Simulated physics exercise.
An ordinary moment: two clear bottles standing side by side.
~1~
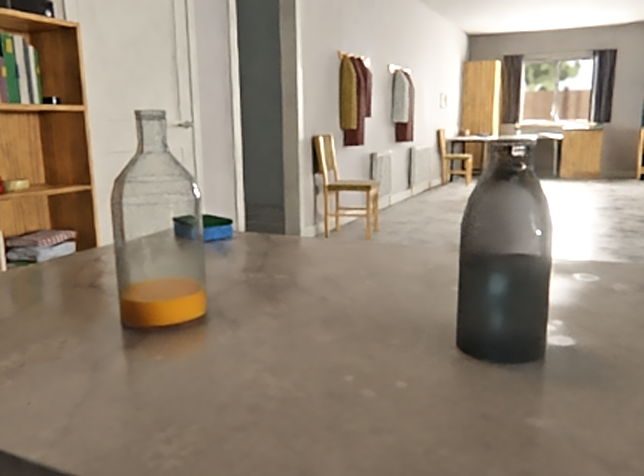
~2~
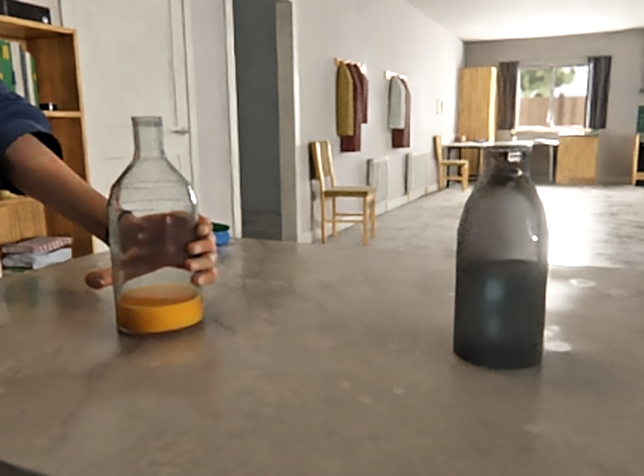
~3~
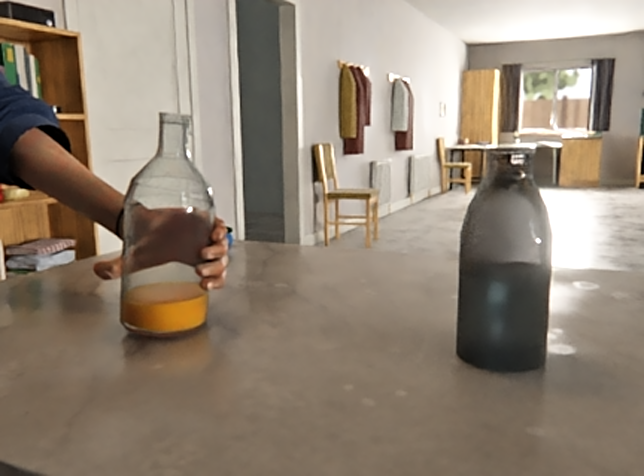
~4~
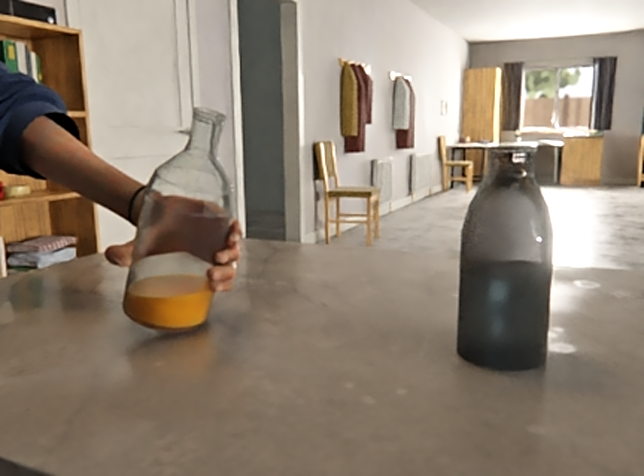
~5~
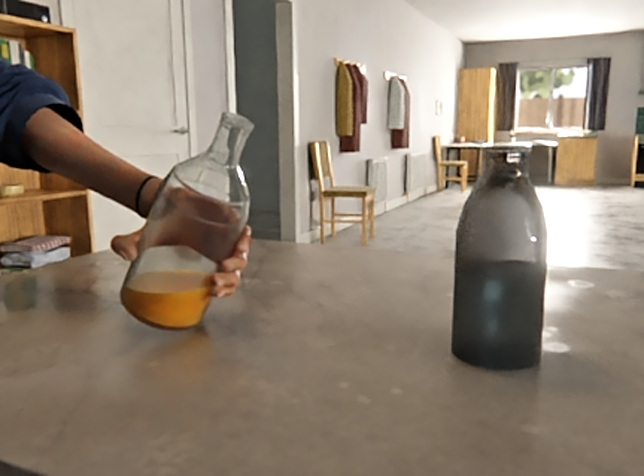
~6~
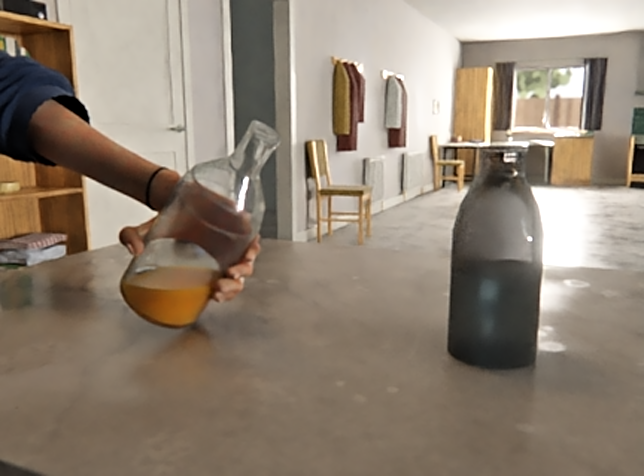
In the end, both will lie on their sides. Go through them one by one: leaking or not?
Left - not leaking, right - leaking.
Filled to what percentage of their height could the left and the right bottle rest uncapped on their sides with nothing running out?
In order, the limits are 24 % and 18 %.
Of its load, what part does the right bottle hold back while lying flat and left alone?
Something near 45 in a hundred stays put.
Next, the left bottle is nearly down; left bottle, dry at the neck.
After that, the left bottle lies flat; left bottle, dry at the neck.
Finally, both lie flat; left bottle, dry at the neck; right bottle, some has come out.
